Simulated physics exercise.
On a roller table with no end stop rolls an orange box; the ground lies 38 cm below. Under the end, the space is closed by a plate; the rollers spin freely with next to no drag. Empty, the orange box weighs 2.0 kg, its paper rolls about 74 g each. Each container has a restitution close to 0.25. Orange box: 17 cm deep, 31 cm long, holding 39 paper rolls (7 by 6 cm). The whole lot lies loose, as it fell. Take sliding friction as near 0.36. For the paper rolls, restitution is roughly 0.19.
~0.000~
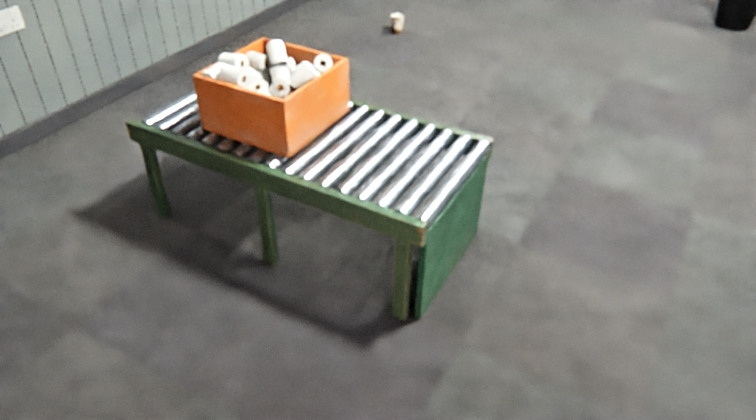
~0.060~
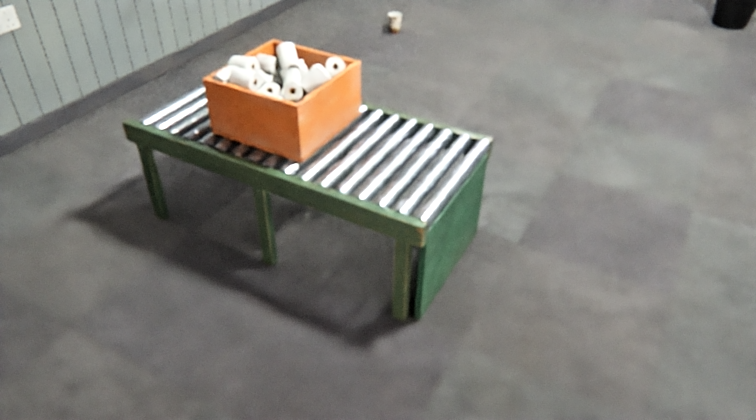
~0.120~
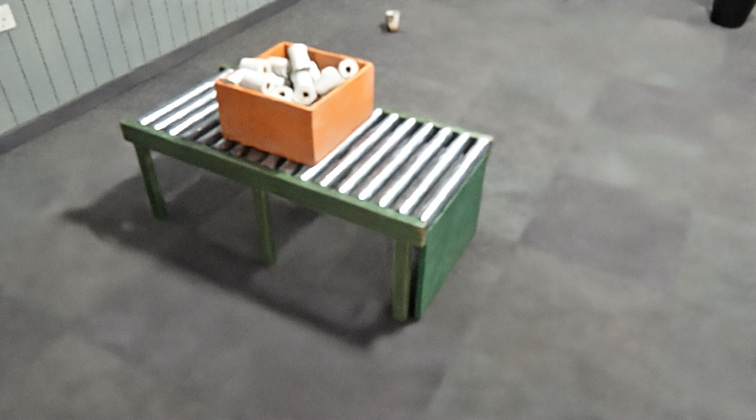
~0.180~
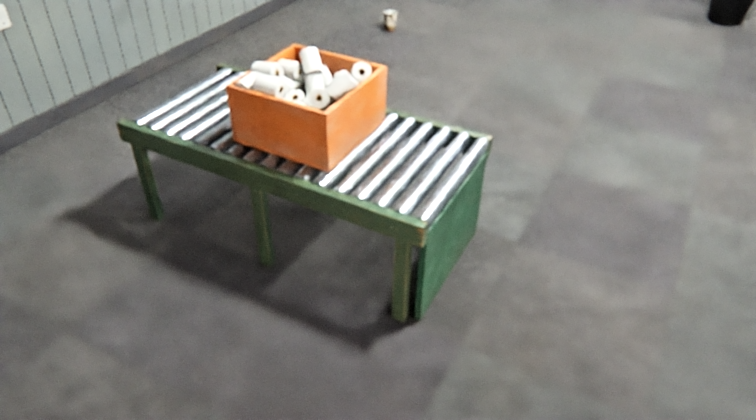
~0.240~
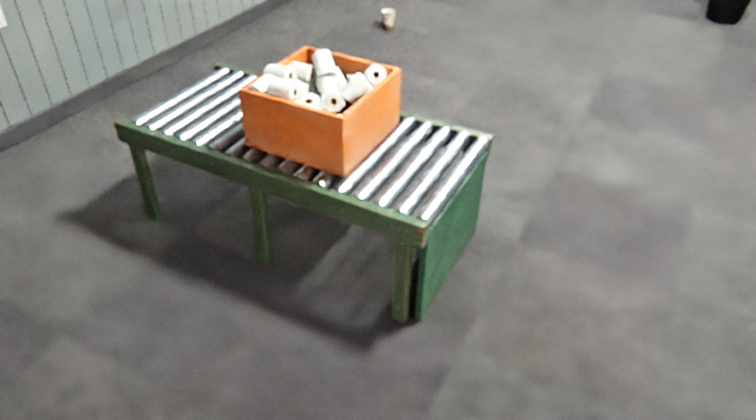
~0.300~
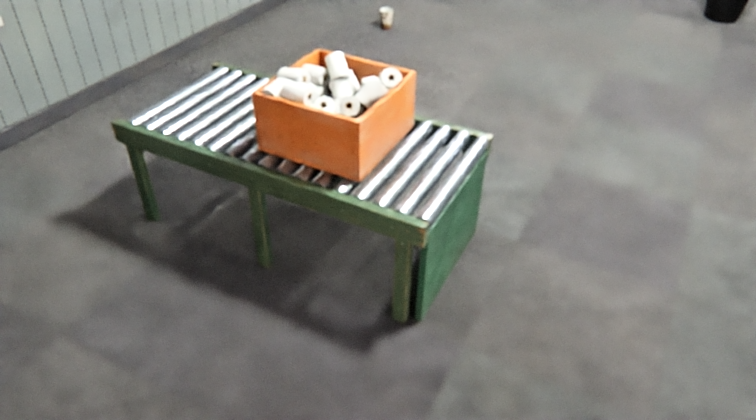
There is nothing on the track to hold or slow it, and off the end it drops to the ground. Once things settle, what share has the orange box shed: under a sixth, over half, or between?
It will drop above half of its contents.
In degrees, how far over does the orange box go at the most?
95 degrees.
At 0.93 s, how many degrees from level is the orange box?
Roughly 10 degrees.
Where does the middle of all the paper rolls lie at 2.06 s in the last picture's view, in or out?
Roughly at (643, 330).
After 0.58 s, the overhang begins.
After 0.93 s, the orange box leans 11° with 0 of 39 out.
After 1.13 s, the orange box leans 53° with 3 of 39 out.
After 1.48 s, the orange box has gone over with 10 of 39 out.
Outcome (at 2.06 s), the orange box has gone over with 24 of 39 out. Asked share, 24 of 39, 62 per cent.
